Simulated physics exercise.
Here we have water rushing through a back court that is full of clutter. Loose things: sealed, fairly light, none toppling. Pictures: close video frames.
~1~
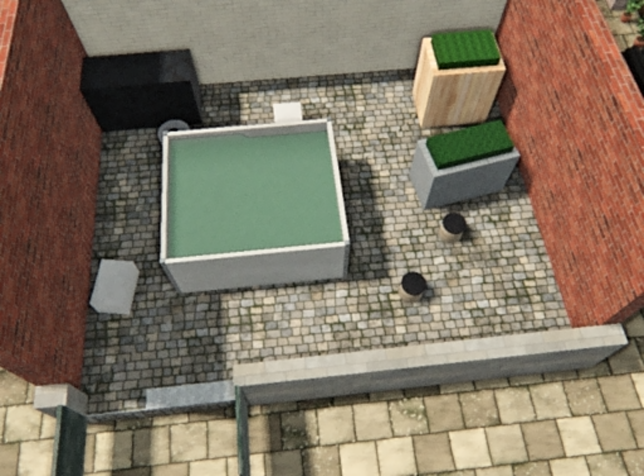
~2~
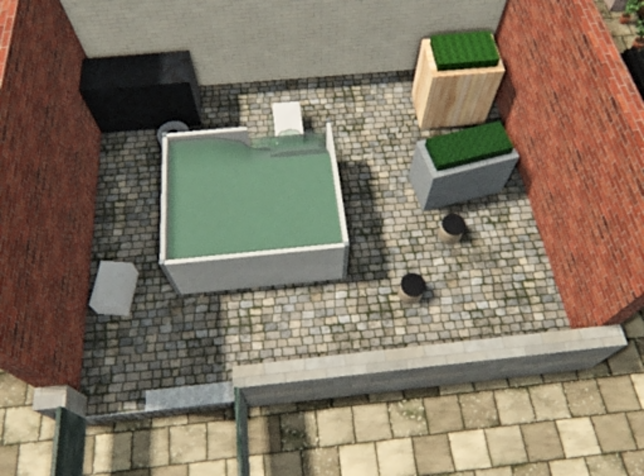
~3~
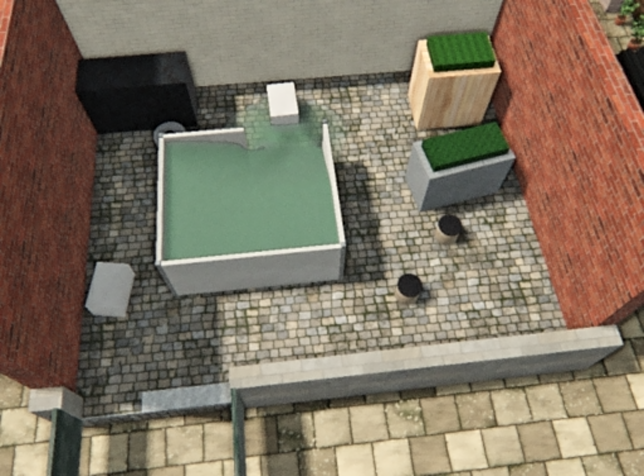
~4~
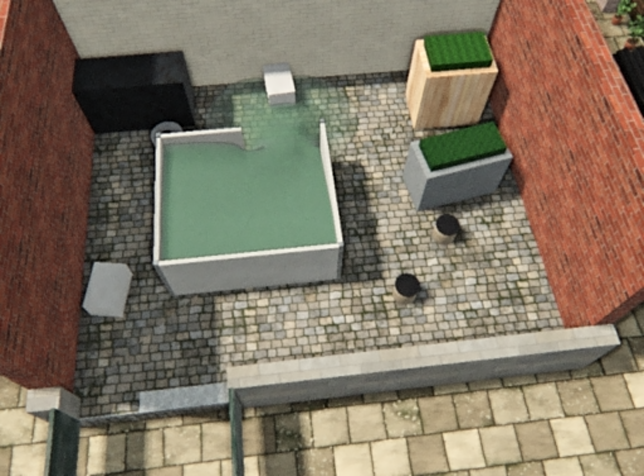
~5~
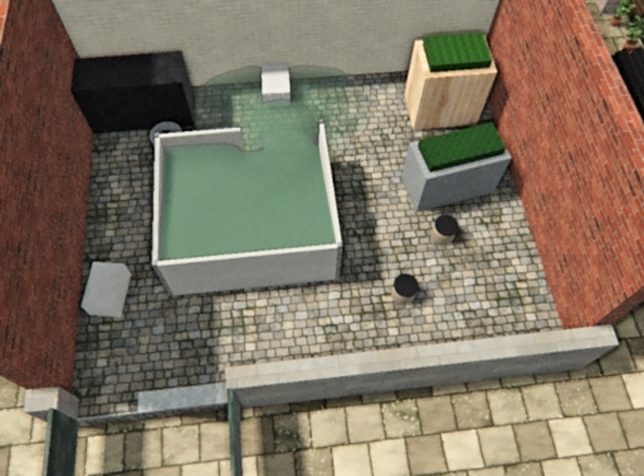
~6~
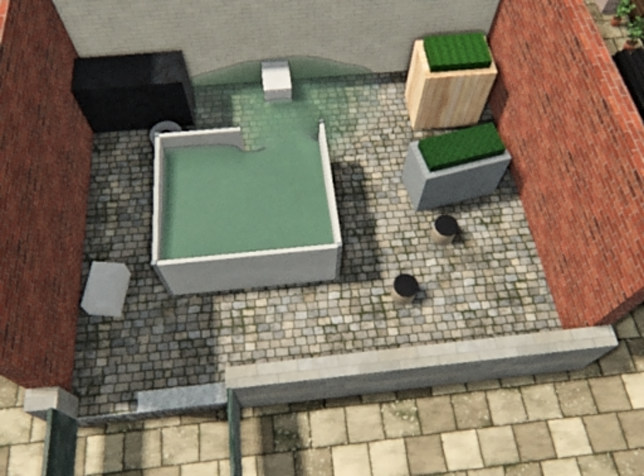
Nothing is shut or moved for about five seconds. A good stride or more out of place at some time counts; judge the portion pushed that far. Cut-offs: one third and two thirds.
Between one third and two thirds.
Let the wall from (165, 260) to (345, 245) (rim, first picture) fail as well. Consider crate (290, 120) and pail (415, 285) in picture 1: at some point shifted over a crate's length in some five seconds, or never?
Lab note, in listed order: Didn't get there; got there.
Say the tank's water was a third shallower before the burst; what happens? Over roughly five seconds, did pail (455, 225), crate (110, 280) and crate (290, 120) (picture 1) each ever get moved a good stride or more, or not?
As listed: Not that far, short of that, swept aside.
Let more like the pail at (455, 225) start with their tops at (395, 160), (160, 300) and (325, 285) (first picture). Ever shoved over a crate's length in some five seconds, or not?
In sequence: Pushed clear, doesn't go far, doesn't go far.
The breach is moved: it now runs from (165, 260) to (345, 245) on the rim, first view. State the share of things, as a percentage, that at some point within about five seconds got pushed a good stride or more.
That should be close to 60 percent.
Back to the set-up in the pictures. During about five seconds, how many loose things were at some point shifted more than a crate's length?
That comes out at 3.
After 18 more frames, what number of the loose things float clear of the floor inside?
You get 1.
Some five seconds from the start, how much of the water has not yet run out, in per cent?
Near 100 in a hundred.
A moment on, 1 of 5 are well off their spots; 1 afloat.
Next, 1 of 5 are well off their spots; 1 afloat.
Later, 1 of 5 are well off their spots; 1 afloat.
In the end, 3 of 5 are well off their spots, and 3 have been at some point; 3 afloat.
